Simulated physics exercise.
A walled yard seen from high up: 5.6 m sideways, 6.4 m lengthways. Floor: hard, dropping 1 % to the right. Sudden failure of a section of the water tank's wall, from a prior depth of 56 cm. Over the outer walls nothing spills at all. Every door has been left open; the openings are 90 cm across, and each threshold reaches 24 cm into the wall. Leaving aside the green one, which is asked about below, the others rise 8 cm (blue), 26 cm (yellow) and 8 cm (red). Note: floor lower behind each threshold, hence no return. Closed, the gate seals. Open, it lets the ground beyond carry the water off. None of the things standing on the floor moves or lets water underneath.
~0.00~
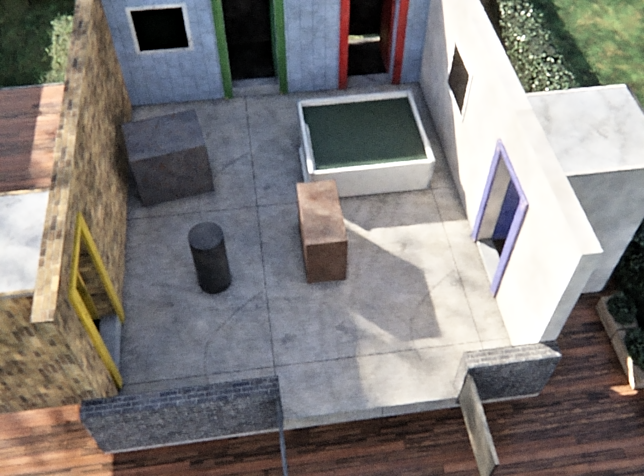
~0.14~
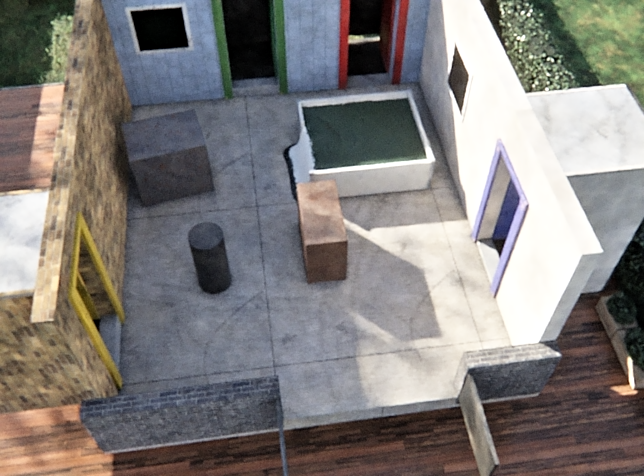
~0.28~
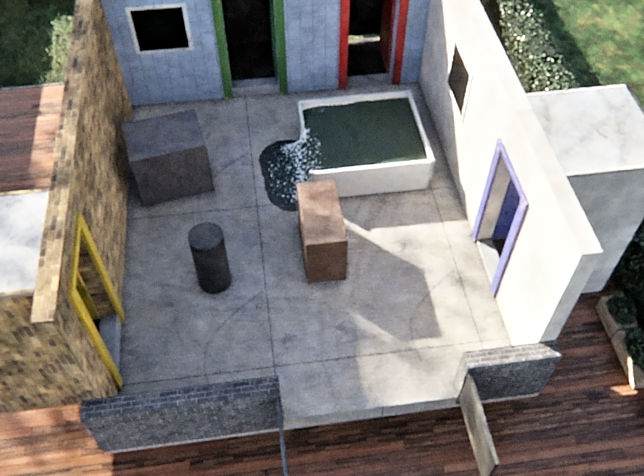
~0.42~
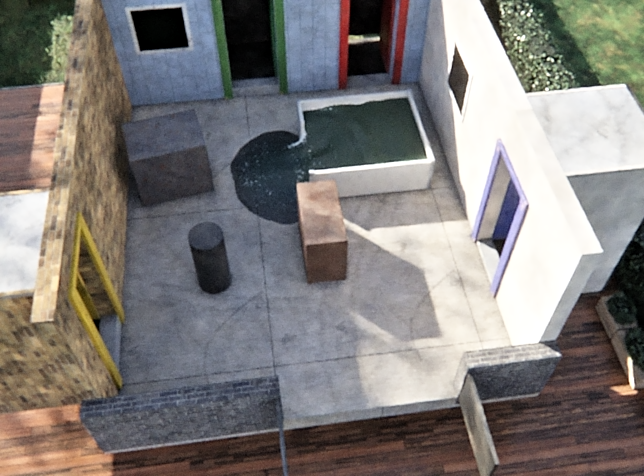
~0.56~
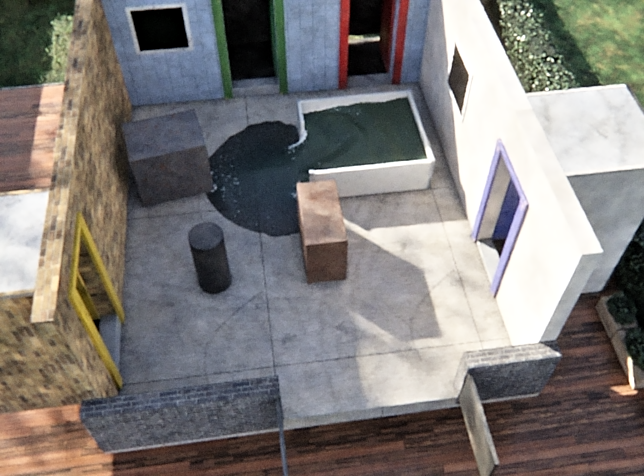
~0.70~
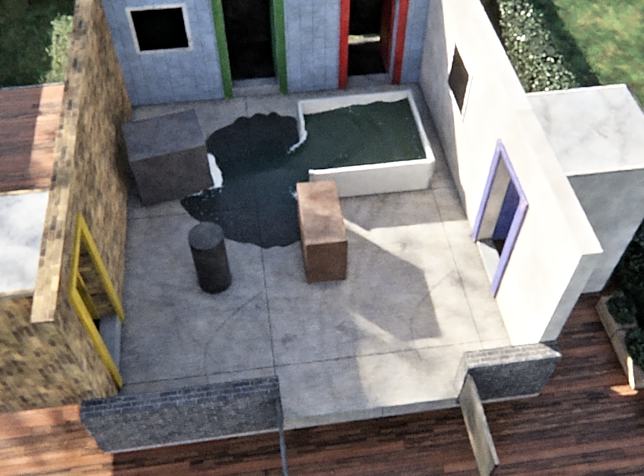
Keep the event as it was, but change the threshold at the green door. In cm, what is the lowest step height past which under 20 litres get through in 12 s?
Close to 8.5 cm is just enough.
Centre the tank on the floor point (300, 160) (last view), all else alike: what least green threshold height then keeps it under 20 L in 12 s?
It must be around 10.5 cm tall.
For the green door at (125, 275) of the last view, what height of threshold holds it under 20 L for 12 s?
It needs about 15 cm.
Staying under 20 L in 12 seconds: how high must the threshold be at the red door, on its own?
For red: Close to 7.5 cm.
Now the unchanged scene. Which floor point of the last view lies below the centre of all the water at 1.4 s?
The balance point sits at roughly (317, 166).
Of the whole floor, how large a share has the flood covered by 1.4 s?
Near 25 per cent is wet.
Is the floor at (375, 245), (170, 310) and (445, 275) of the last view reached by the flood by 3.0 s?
Listed order - unwetted, soaked through, unwetted.
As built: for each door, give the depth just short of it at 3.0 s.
Green door 9 cm, blue door 0 cm, yellow door 10 cm, red door 0 cm.
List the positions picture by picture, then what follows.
The first picture shows the water tank at (363, 133) is whole and still, 56 cm deep; the green door at (252, 52) is dry.
In the second picture, the front is at (295, 187), 0.3 m from the gap at (309, 163); 0.3 m2 of floor is wet, 56 cm left at the back.
In the third picture, water pours out at (309, 166) and has run 0.7 m, to (270, 190); about 10 cm deep outside, 56 cm at the back.
In the fourth picture, the gap is at (309, 166), the front 1.2 m out at (237, 175); the back of the water tank holds 56 cm.
In the fifth picture, the gap is at (309, 166), the front 1.7 m out at a hidden place; the back of the water tank holds 56 cm.
In the sixth picture, water pours out at (309, 166) and has run 2.1 m, to (186, 201); about 5 cm deep outside, 52 cm at the back; the green door at (252, 52), 2.3 m from the gap, is still 0.9 m from the nearest water.
After 1.4 s water covers 25 % of the floor, deepest (32 cm) near (224, 176); it has not reached the green door.
After 3.0 s water covers 45 % of the floor, deepest (21 cm) near (118, 423); 9 cm at the green door, 0 litres in over its 21 cm threshold.
After 12.0 s water covers 100 % of the floor, deepest (11 cm) near (422, 90); 4 cm at the green door, 0 litres in over its 21 cm threshold.
At the green door as built, the water arrived by 1.5 s and peaked near 13 cm at 4.8 s.
Run again over the same 12 s with other heights there, 31 litres in over 7.5 cm, 10 litres over 10 cm. The limit of 20 litres is kept from about 8.5 cm up.
